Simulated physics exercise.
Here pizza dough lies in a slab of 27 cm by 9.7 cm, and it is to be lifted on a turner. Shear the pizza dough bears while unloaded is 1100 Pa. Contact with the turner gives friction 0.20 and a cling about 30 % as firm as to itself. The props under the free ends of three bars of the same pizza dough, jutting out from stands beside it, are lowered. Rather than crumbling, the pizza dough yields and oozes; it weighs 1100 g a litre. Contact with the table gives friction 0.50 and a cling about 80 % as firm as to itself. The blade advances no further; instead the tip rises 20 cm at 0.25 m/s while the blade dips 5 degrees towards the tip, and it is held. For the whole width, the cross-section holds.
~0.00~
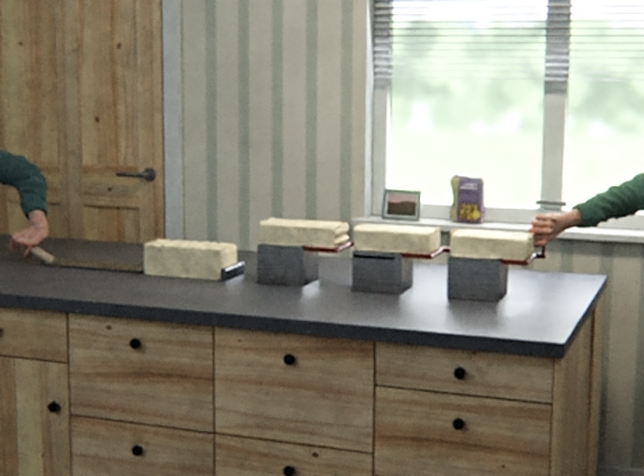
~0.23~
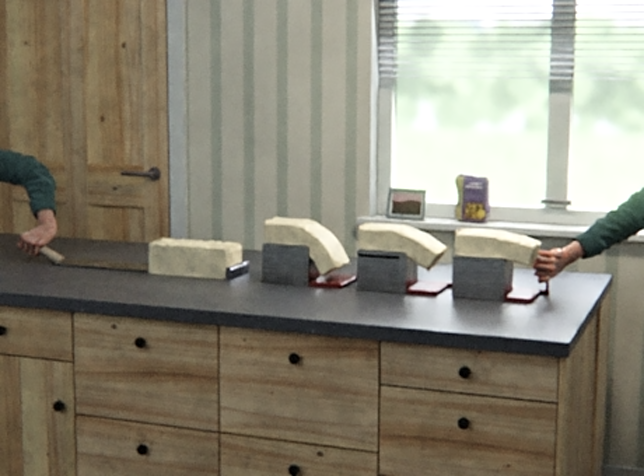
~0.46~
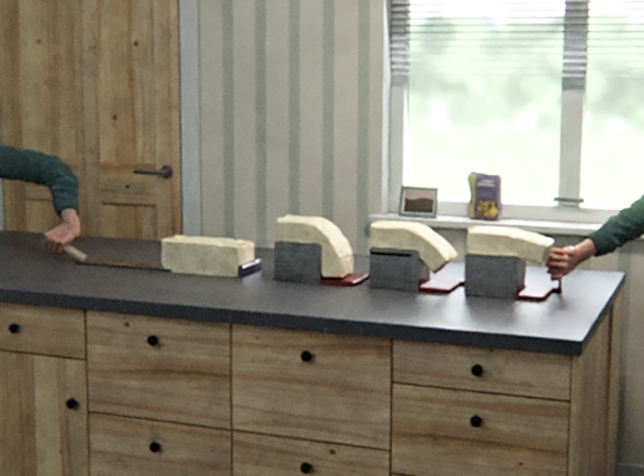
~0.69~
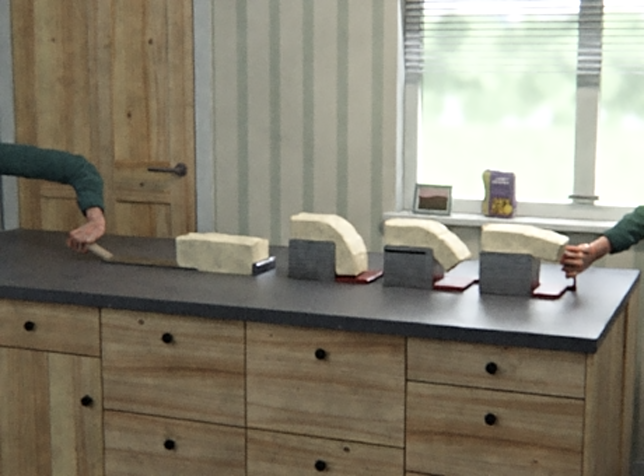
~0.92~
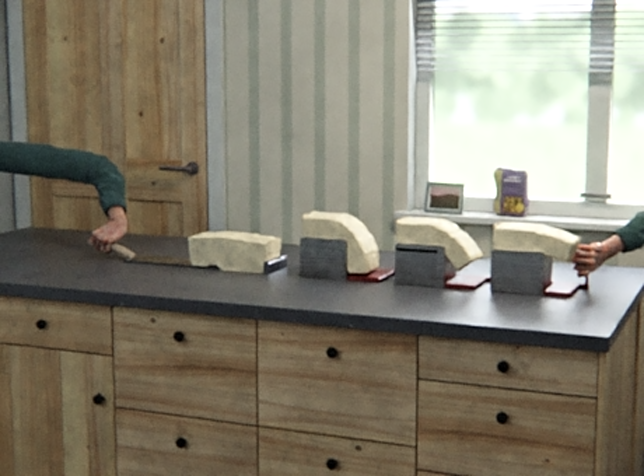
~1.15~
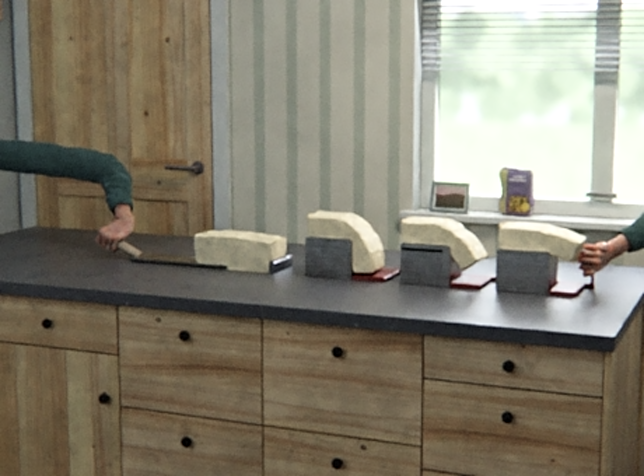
The clip opens on four pale dough slabs on a dark counter, three jutting from grey blocks over red props. A hand at right lowers the props and the free ends sag, the leftmost bending most, then droop only slightly more while a hand at left slides a flat blade rightward.
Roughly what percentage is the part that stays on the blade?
Expect some 17 %.
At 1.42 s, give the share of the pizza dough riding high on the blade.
20 per cent.
After 1.42 s, the tip is 7.2 cm up.
After 1.75 s, the tip is 15 cm up.
After 2.08 s, the tip is 20 cm up and 18 % is riding high on the blade.
After 2.41 s, the tip is 20 cm up and 17 % is riding high on the blade.
After 2.80 s, the tip is 20 cm up and 17 % is riding high on the blade.
